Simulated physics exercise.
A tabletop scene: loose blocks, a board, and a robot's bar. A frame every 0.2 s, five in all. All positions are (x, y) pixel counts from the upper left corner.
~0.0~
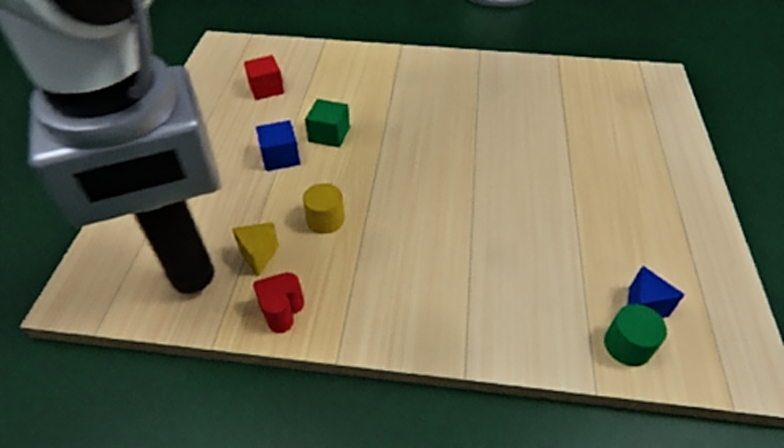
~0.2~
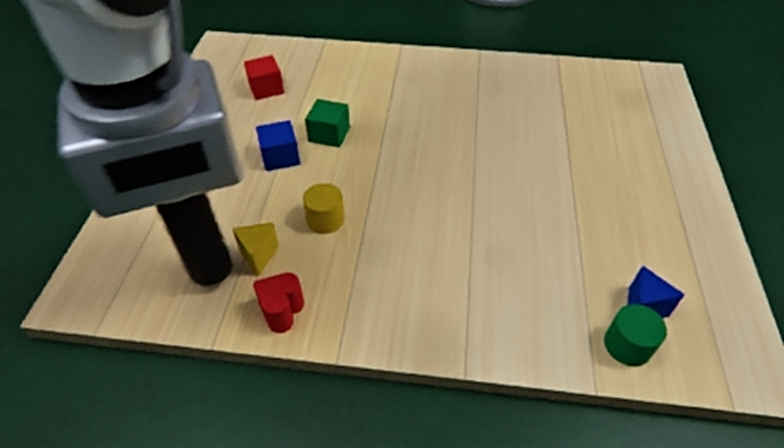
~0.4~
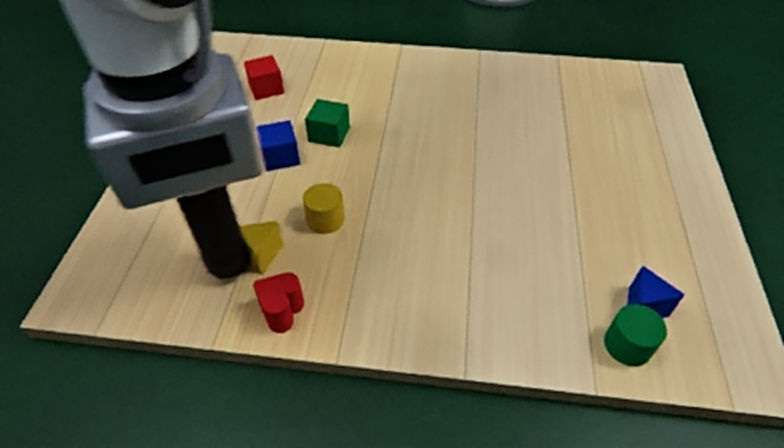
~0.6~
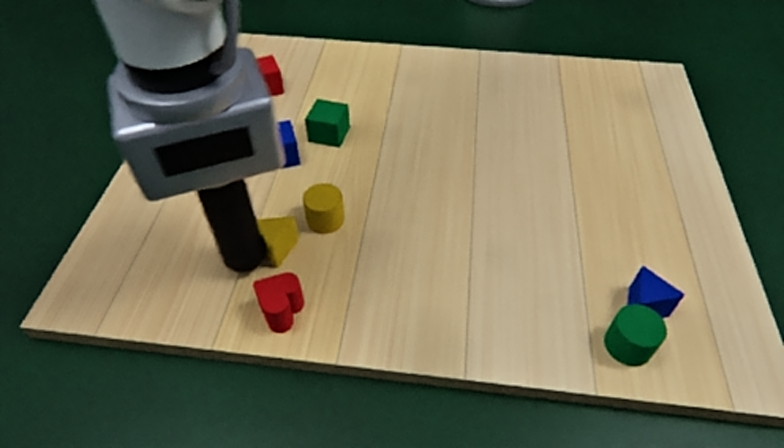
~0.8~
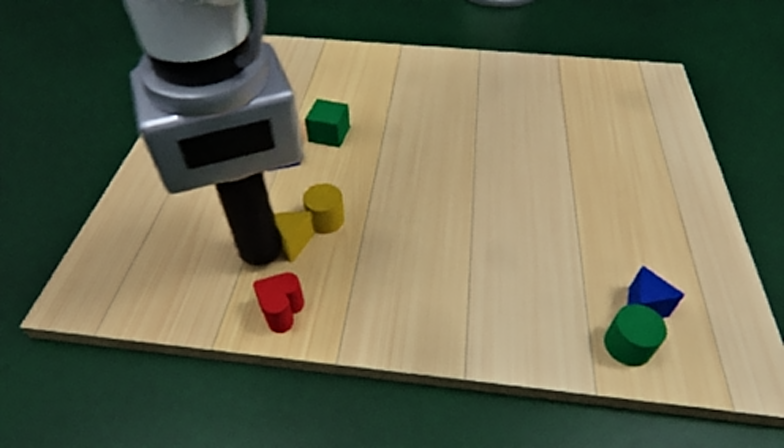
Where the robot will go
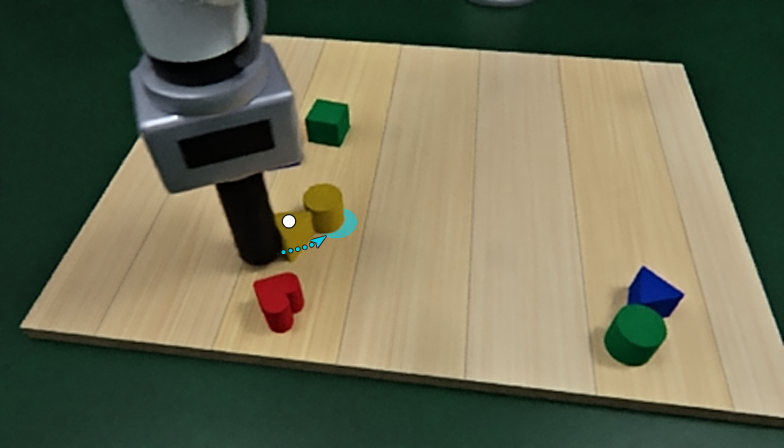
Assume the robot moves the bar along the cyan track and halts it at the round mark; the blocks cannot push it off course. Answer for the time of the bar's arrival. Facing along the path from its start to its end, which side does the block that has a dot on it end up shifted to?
Rightward.
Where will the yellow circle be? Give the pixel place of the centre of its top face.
I expect it at (346, 172).
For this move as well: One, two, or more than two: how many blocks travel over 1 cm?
My best guess is that a pair of blocks move over 1 cm.
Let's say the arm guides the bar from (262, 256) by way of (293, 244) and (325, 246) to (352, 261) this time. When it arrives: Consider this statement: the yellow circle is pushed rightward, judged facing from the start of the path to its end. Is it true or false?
Answer: False.
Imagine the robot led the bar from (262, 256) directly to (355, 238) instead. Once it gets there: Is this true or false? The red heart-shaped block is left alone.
It is true.
Drawn move, from (262, 256) via (292, 250) and (319, 241), ending at (337, 223); the dot is on the yellow triangular piece.
What follows on the original path. Halfway along, bar at (305, 240); yellow triangular piece at (335, 213); yellow circle at (333, 188).
At the end, bar at (336, 216); red heart-shaped block still; yellow triangular piece at (368, 197), turned 20° clockwise; yellow circle at (346, 172).
